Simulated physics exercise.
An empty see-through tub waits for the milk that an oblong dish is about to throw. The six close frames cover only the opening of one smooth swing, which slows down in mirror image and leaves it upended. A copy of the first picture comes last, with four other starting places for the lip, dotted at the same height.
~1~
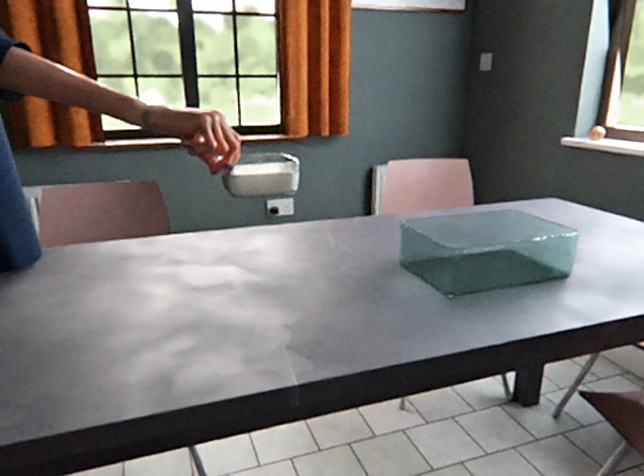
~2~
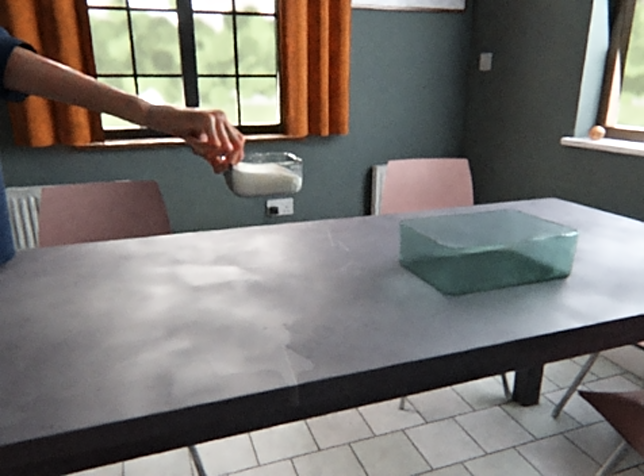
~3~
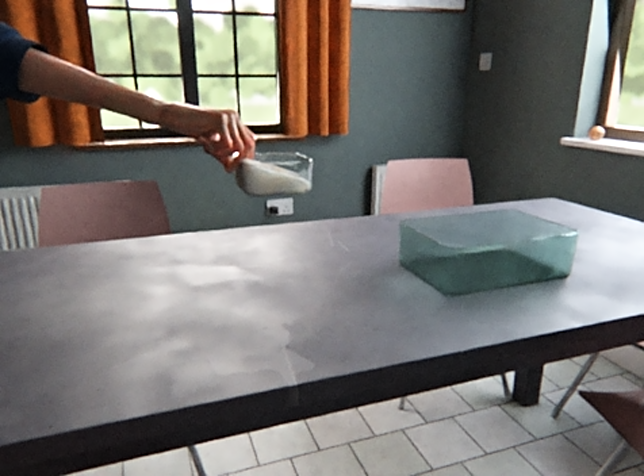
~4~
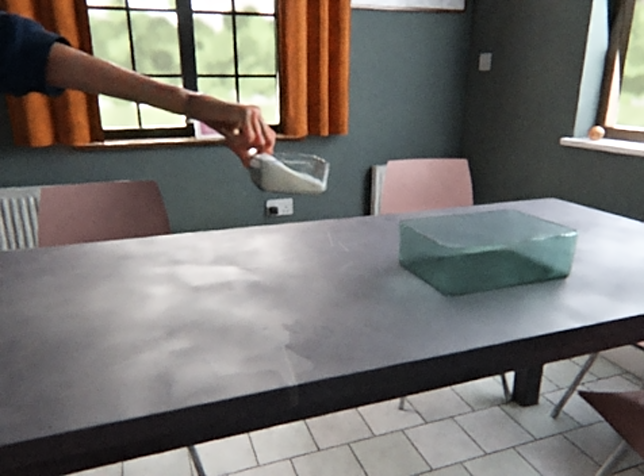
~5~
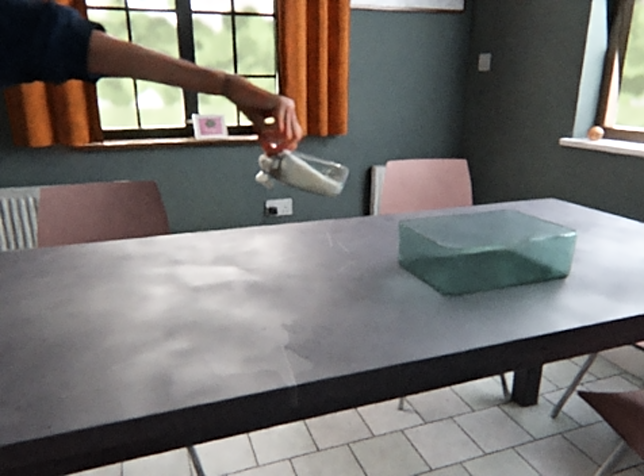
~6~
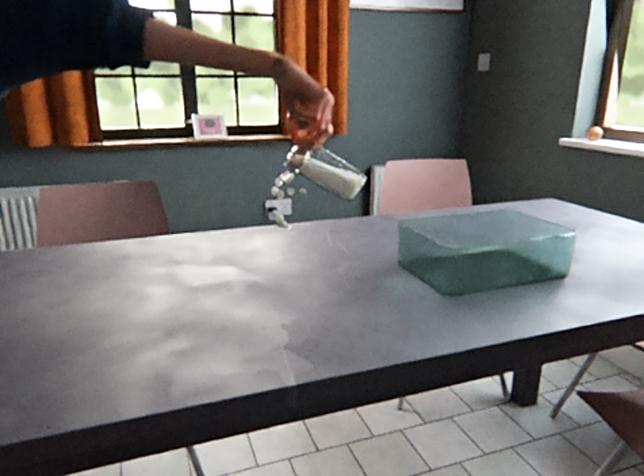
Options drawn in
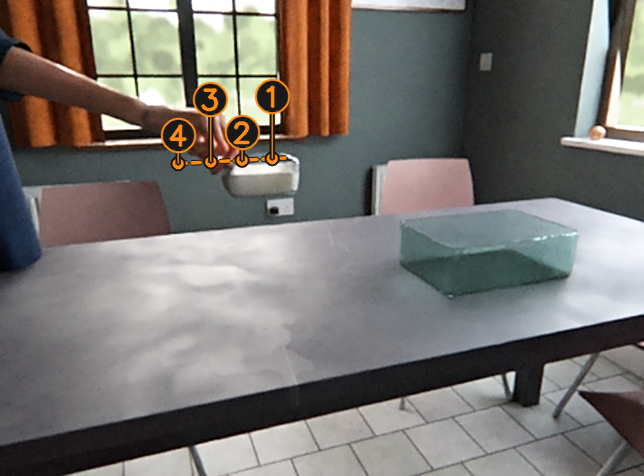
Hand carrying a small clear dish of milk rightward over a table, tilting it as milk streams over its left rim.
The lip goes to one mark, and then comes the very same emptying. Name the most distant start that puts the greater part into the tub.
The answer is spot 1.
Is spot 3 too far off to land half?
Yes, it does.
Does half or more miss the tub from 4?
Yes, that goes wrong.
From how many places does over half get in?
One of them.
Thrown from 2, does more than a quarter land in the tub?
No.
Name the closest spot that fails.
The answer is 2.
On the marked copy, 1 at (272, 158); 2 at (242, 160); 3 at (210, 161); 4 at (178, 163).
Choosing 1, about 66 % lands in the tub, 30 % falls short and 5 % goes beside or beyond.
Choosing 2, about 9 % lands in the tub, 86 % falls short and 5 % goes beside or beyond.
Choosing 3, about 0 % lands in the tub, 97 % falls short and 3 % goes beside or beyond.
Choosing 4, about 0 % lands in the tub, 100 % falls short.
